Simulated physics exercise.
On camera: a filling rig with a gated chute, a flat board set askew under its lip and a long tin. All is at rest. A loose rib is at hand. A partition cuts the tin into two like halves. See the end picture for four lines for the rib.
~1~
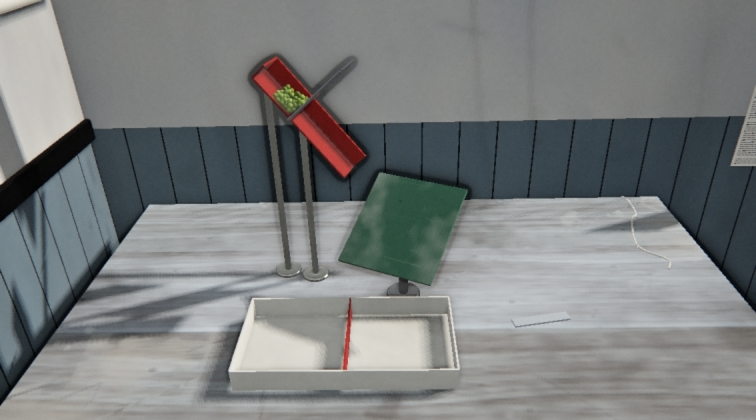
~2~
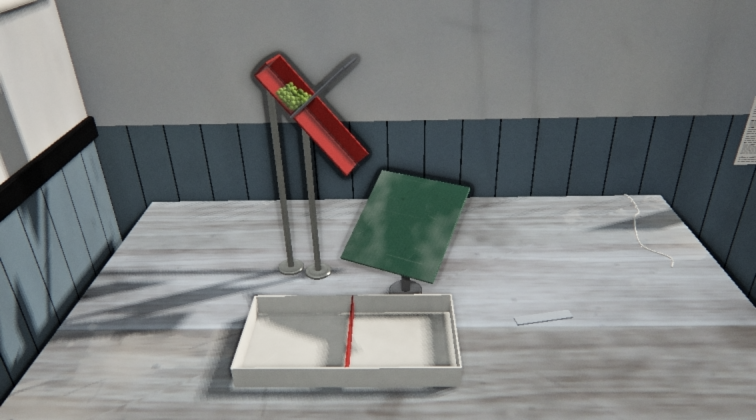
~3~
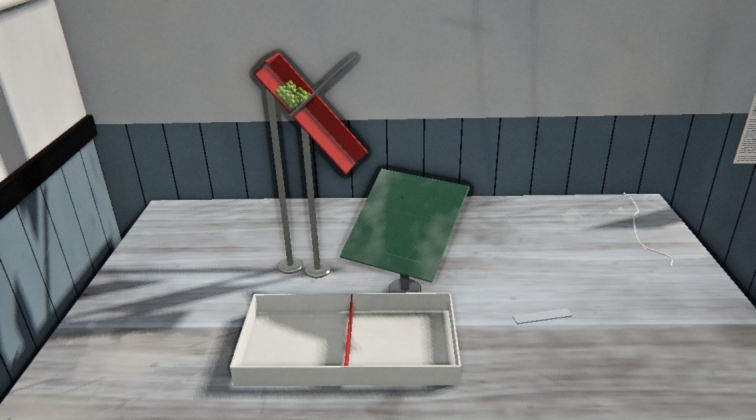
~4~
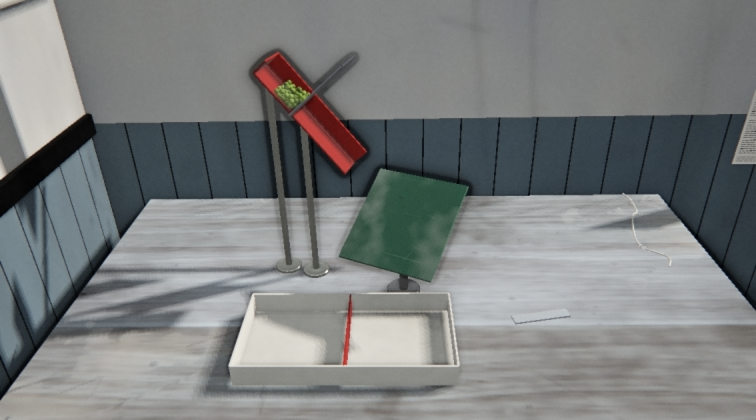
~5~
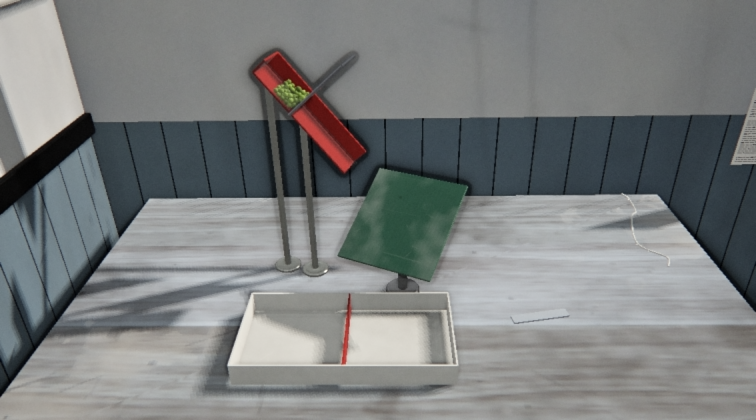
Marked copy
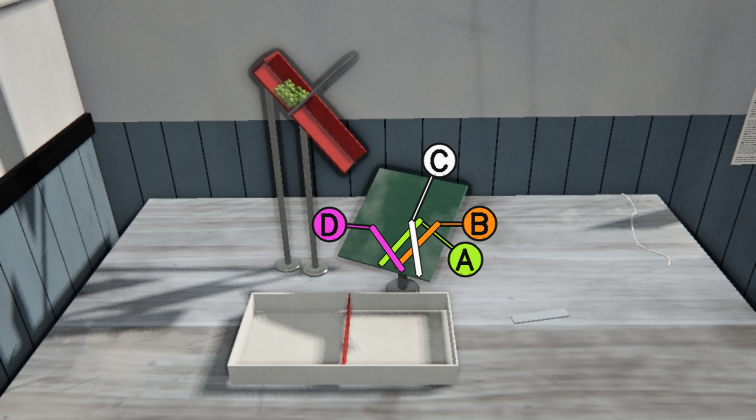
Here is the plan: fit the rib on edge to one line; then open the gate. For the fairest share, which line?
Go for A.
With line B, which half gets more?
The right half.
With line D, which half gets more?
The right half.
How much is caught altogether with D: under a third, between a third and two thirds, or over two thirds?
Over two thirds.
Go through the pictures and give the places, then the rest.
The first picture shows load behind the gate at (291, 101), dried peas; lip of the chute at (349, 172), sloping steeply.
The second picture shows middle of the board at (405, 222), tilted fairly steeply; middle of its low edge at (385, 270); of its high edge at (425, 178).
The third picture shows front corners of the tin at (231, 367) and (460, 366); front end of its middle wall at (345, 366).
The fourth picture shows middle of the load at (292, 96); lip at (350, 168).
The fifth picture shows middle of the load at (292, 96); lip at (349, 168).
On the marked copy, line A from (419, 220) to (381, 263); line B from (437, 223) to (397, 265); line C from (411, 222) to (419, 274); line D from (372, 227) to (401, 268).
With A, of what is caught, about half in the left half, about half in the right.
With B, of what is caught, about a quarter in the left half, most in the right.
With C, of what is caught, about a quarter in the left half, most in the right.
With D, of what is caught, about a quarter in the left half, most in the right.
